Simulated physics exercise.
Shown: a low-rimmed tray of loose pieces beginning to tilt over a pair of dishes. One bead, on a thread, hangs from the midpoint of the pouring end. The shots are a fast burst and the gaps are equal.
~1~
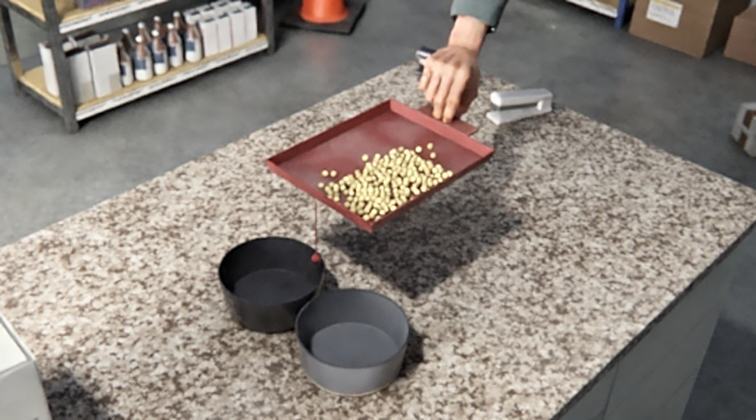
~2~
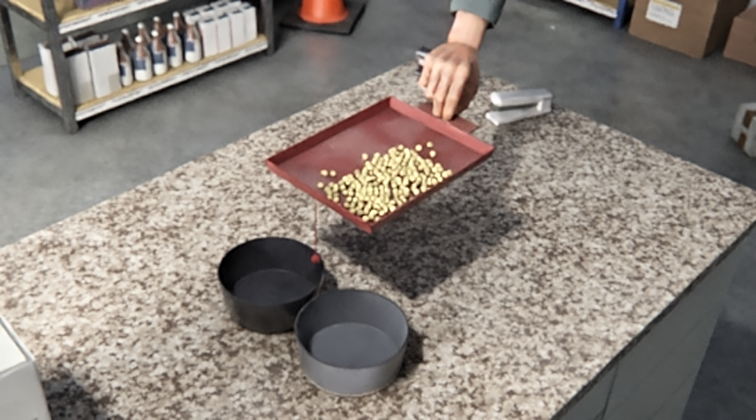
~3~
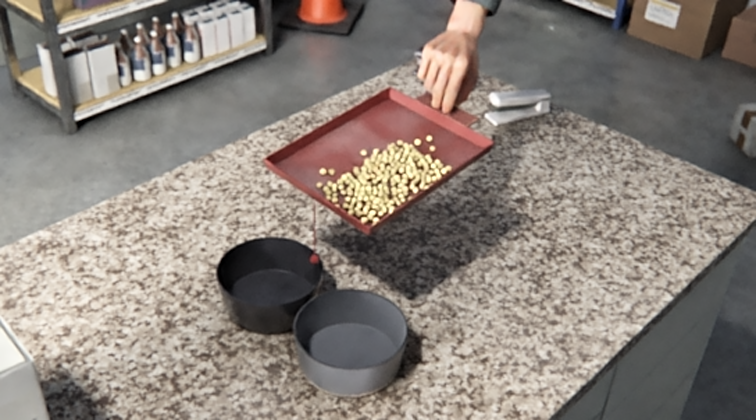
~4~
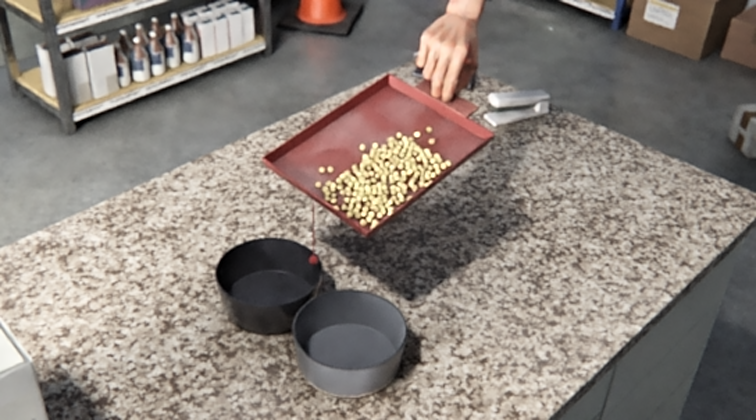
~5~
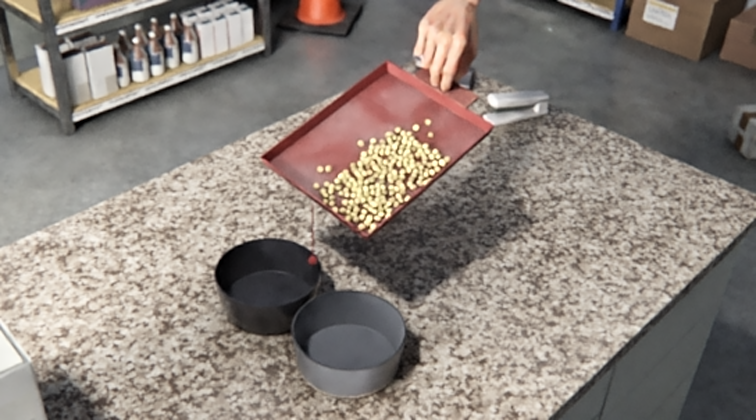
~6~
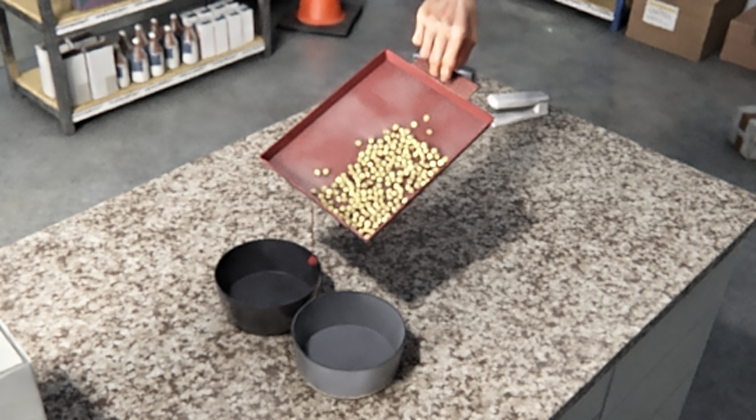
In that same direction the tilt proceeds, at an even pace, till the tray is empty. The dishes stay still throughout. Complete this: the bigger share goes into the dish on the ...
Right.
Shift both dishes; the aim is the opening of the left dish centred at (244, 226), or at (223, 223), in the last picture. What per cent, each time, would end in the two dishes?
Try 1: Some 40 %; try 2: Some 10 %.
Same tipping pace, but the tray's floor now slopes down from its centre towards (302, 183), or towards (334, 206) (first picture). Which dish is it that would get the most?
Case one: The dish at left. Case two: The dish at right.
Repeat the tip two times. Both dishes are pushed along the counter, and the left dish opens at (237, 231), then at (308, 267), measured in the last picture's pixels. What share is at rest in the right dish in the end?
Around 40 % followed by around 70 %.
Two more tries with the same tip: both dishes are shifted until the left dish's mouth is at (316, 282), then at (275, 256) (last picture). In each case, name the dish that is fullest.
Place 1 - the dish at left; place 2 - the dish at right.
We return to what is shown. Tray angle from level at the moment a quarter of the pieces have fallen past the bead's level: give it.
I'd put it at about 85 degrees.
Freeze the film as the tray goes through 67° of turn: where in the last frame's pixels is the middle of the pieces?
In the last view, the load is centred close to (362, 217).
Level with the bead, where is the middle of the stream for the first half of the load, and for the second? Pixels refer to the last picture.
First around (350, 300), afterwards around (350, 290).
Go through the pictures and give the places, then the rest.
Corners of the pouring end at (270, 160) and (371, 221), level; middle of the load at (387, 183), soya beans; left dish at (231, 307); right dish at (311, 369); bead on its thread at (316, 259), in the first picture.
Corners of the pouring end at (269, 160) and (371, 222), level; middle of the load at (386, 182), in the second picture.
Corners of the pouring end at (267, 159) and (369, 225), tipped barely, lowest at the right corner; middle of the load at (385, 180), in the third picture.
Corners of the pouring end at (266, 158) and (368, 229), tipped a little, lowest at the right corner; middle of the load at (384, 178), in the fourth picture.
Corners of the pouring end at (264, 157) and (367, 233), tipped clearly, lowest at the right corner; middle of the load at (382, 177), in the fifth picture.
Corners of the pouring end at (263, 156) and (367, 236), tipped clearly, lowest at the right corner; middle of the load at (383, 175), nearly all on the move; left dish at (227, 309); right dish at (308, 371), in the sixth picture.
Soon after the last picture, tray tipped steeply; nearly all on the tray; a stray few in the right dish; a small part in the air.
A little later, tray tipped past a quarter turn; a small part on the tray; most in the right dish; a stray few outside both; a small part in the air.
Later still, tray tipped past a quarter turn; nearly all in the right dish; a stray few outside both.
At rest, tray tipped past a quarter turn; nearly all in the right dish; none in the left dish; a stray few outside both.
